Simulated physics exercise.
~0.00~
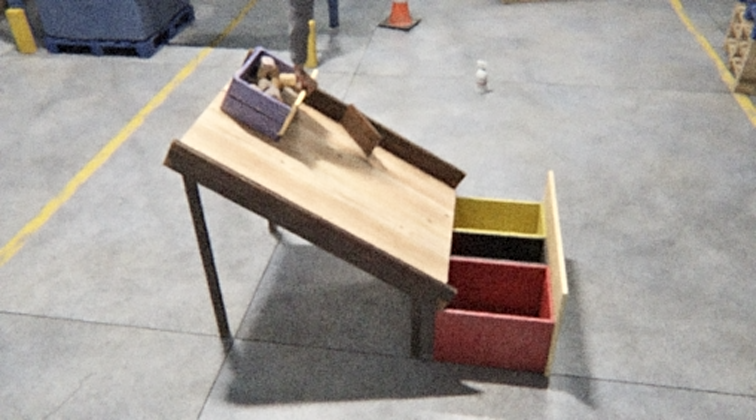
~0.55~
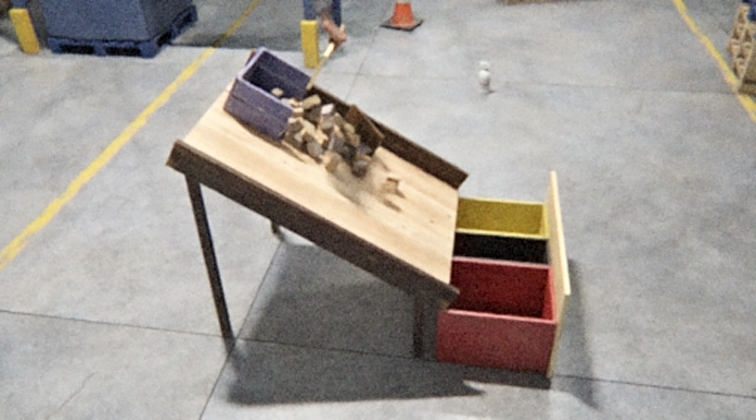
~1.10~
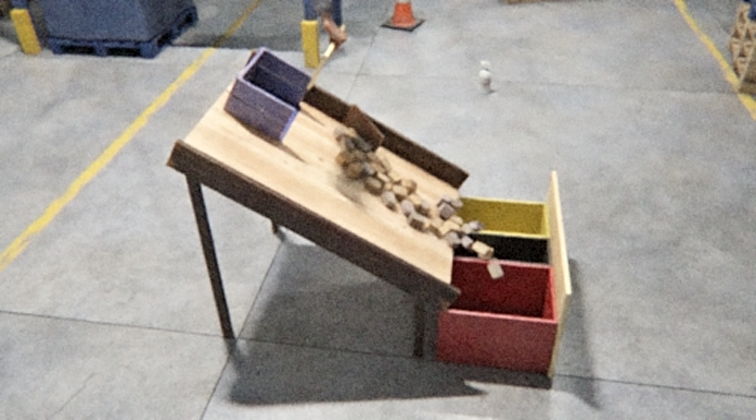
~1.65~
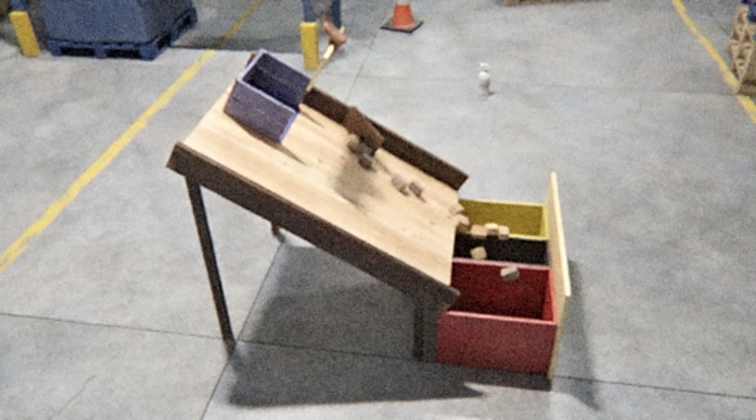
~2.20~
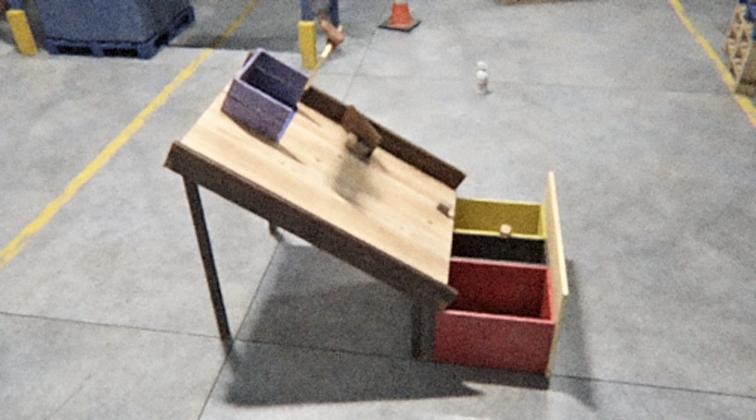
A tilted table's wooden blocks spill from a purple box and slide mostly into catchers below.
